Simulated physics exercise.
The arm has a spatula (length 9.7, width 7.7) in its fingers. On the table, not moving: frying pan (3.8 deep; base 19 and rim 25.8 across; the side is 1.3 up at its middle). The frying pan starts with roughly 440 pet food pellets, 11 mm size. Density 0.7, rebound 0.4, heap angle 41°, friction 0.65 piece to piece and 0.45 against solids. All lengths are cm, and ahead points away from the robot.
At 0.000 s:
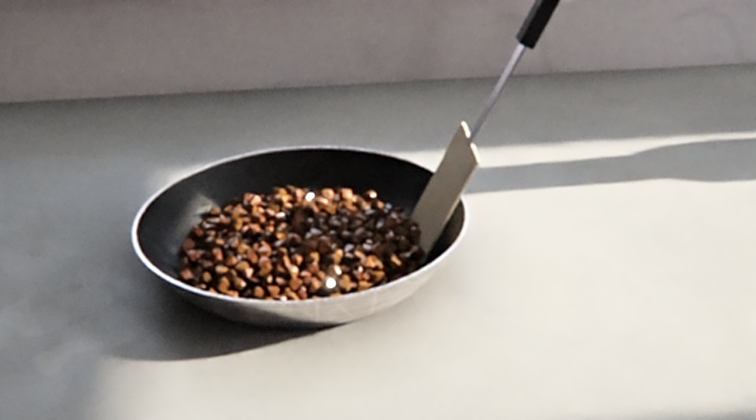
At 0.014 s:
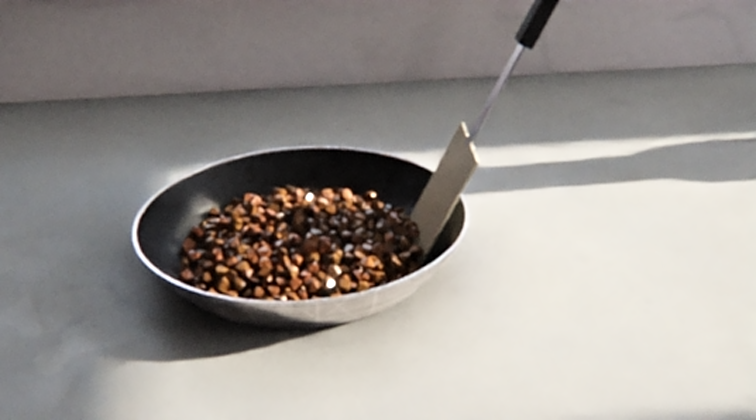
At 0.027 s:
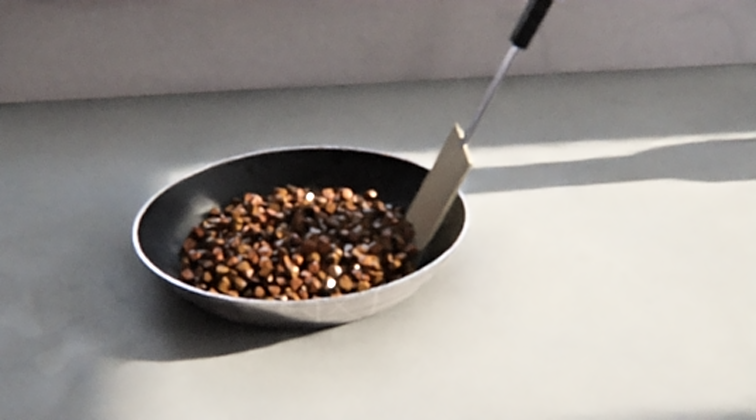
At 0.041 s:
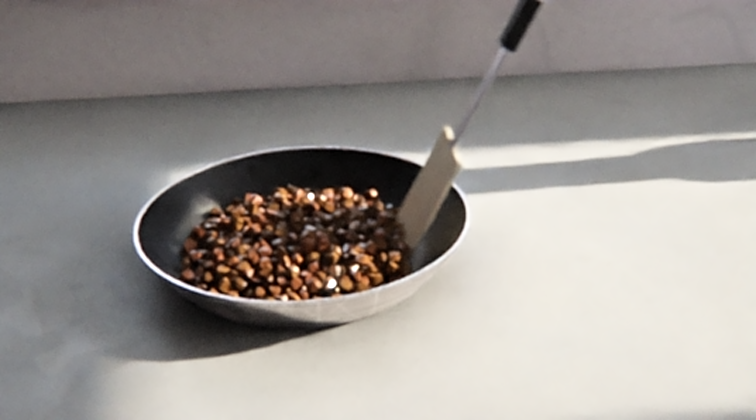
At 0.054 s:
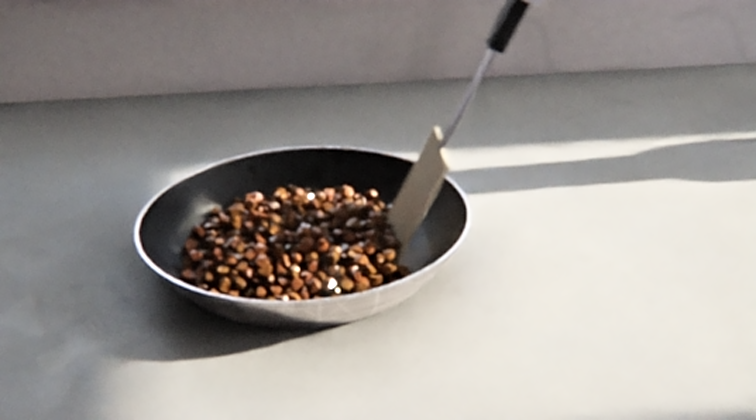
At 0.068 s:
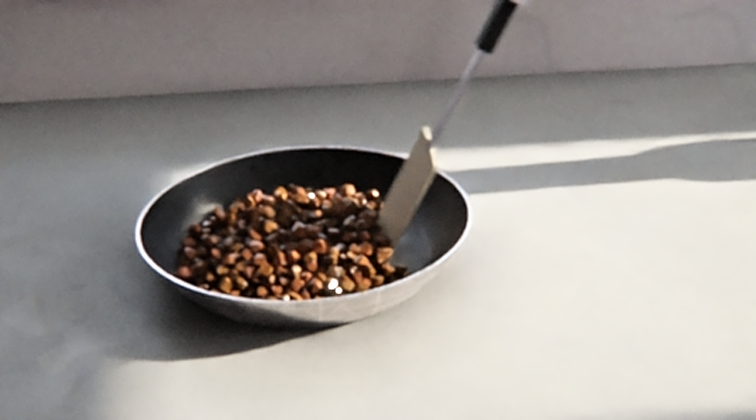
A spatula with a black handle, resting at the right side of a dark frying pan on a gray table, slid a short way left, pushing against the heap of brown pellets while the pan stayed put.
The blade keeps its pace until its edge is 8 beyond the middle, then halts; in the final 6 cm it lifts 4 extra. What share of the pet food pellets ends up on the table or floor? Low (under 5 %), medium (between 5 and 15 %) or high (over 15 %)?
Answer: Medium; between 5 and 15 % of the pet food pellets finish on the table or floor.
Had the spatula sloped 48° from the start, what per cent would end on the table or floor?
Then about 10 per cent.
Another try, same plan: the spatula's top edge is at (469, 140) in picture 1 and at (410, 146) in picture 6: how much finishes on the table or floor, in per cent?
Some 15 per cent.
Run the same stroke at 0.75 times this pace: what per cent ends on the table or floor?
About 5 per cent.
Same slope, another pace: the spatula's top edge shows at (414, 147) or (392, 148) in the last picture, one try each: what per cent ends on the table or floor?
Some 15 and 25 per cent.
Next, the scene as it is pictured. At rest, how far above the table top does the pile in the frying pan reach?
Some 5.5 cm.
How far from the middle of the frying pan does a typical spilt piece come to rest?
About 20 cm.
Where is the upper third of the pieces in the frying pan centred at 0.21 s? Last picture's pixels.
Around (208, 229).
After 0.14 s, sloping 63°, highest piece 4 above the table; 444 in the frying pan.
After 0.21 s, sloping 63°, highest piece 5 above the table; 444 in the frying pan.
After 0.44 s, sloping 63°, highest piece 8 above the table; 404 in the frying pan, 33 on the table or floor, 7 on the blade or in flight.
After 1.49 s, sloping 63°, highest piece 5 above the table; 404 in the frying pan, 40 on the table or floor.
In the end, 404 in the frying pan, 40 on the table or floor. That is 9 % on the table or floor.
